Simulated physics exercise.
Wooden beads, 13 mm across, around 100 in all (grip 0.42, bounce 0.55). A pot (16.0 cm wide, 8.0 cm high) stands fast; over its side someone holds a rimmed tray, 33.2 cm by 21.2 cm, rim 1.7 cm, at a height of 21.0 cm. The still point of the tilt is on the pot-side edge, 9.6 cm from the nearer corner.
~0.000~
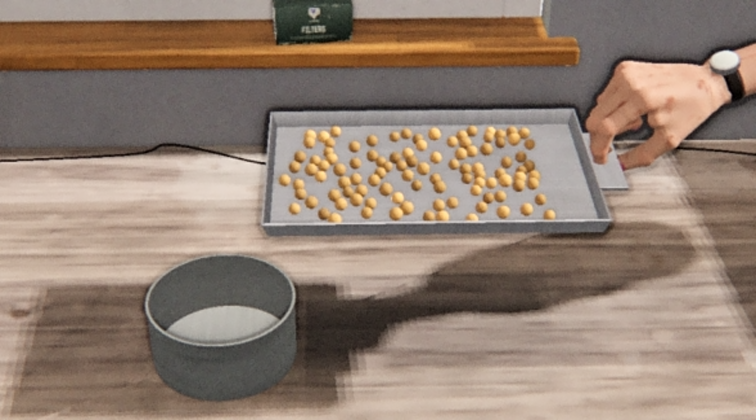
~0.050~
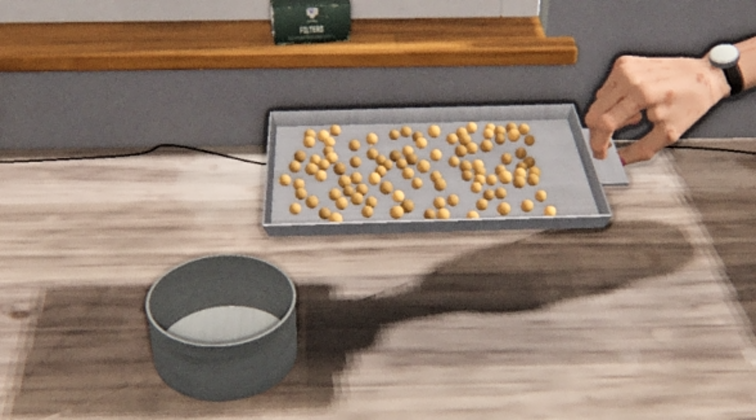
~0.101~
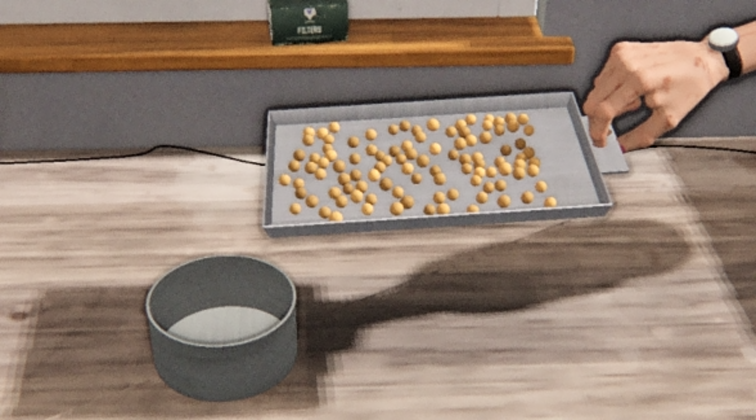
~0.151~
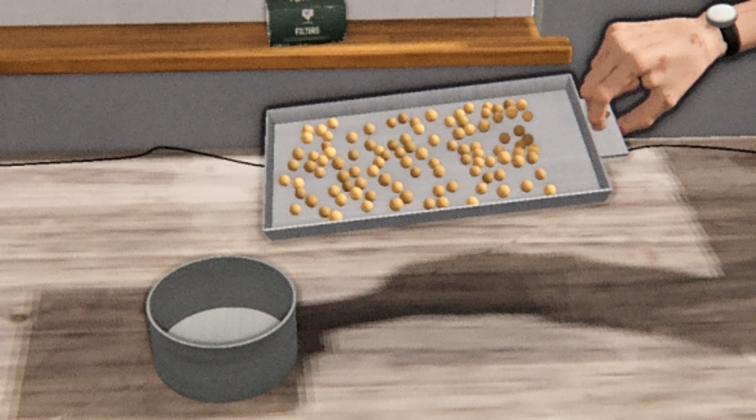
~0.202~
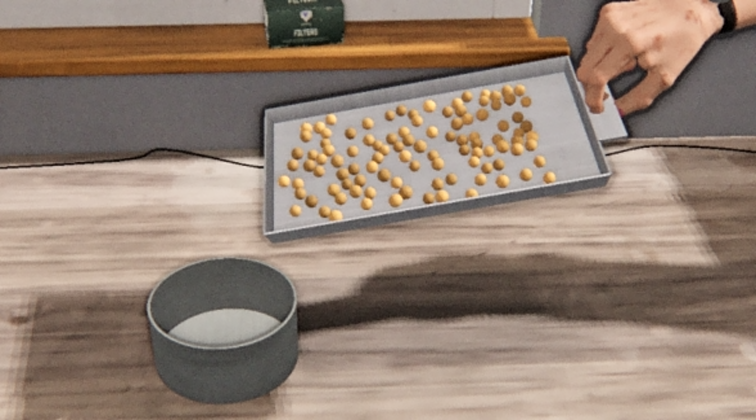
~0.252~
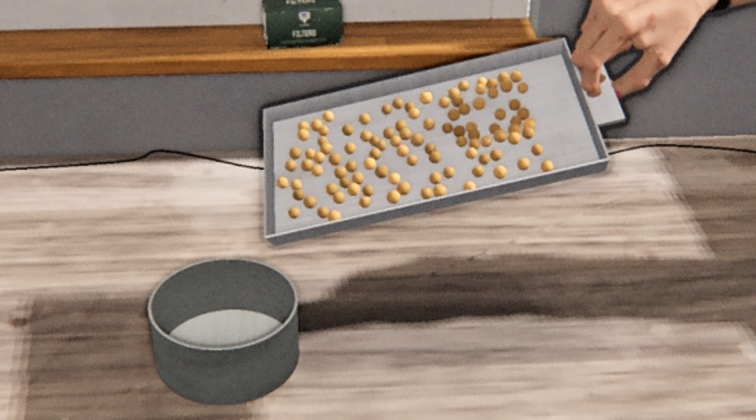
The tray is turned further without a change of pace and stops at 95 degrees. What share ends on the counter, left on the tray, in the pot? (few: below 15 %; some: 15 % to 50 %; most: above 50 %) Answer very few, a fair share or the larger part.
On the counter: A fair share; left on the tray: Very few; in the pot: The larger part.
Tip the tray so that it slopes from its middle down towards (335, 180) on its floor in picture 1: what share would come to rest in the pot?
Some 70 per cent.
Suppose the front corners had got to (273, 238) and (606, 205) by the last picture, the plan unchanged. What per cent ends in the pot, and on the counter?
Pot 10, counter 90.
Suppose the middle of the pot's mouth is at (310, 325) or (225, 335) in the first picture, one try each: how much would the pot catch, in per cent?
About 65 and 95 per cent.
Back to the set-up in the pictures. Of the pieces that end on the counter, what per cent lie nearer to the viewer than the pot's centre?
About 100 per cent.
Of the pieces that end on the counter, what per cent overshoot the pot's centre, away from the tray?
Some 40 per cent.
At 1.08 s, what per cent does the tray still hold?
About 60 per cent.
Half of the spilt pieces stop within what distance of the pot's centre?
Roughly 20 cm.
After 0.75 s, tilt 53 degrees; the tray holds 100 %, the pot 0 %.
After 1.08 s, tilt 78 degrees; the tray holds 60 %, the pot 15 %.
After 1.51 s, tilt 95 degrees; the tray holds 0 %, the pot 60 %.
In the end, at 2.3 s, counter 40 %, tray 0 %, pot 60 %.
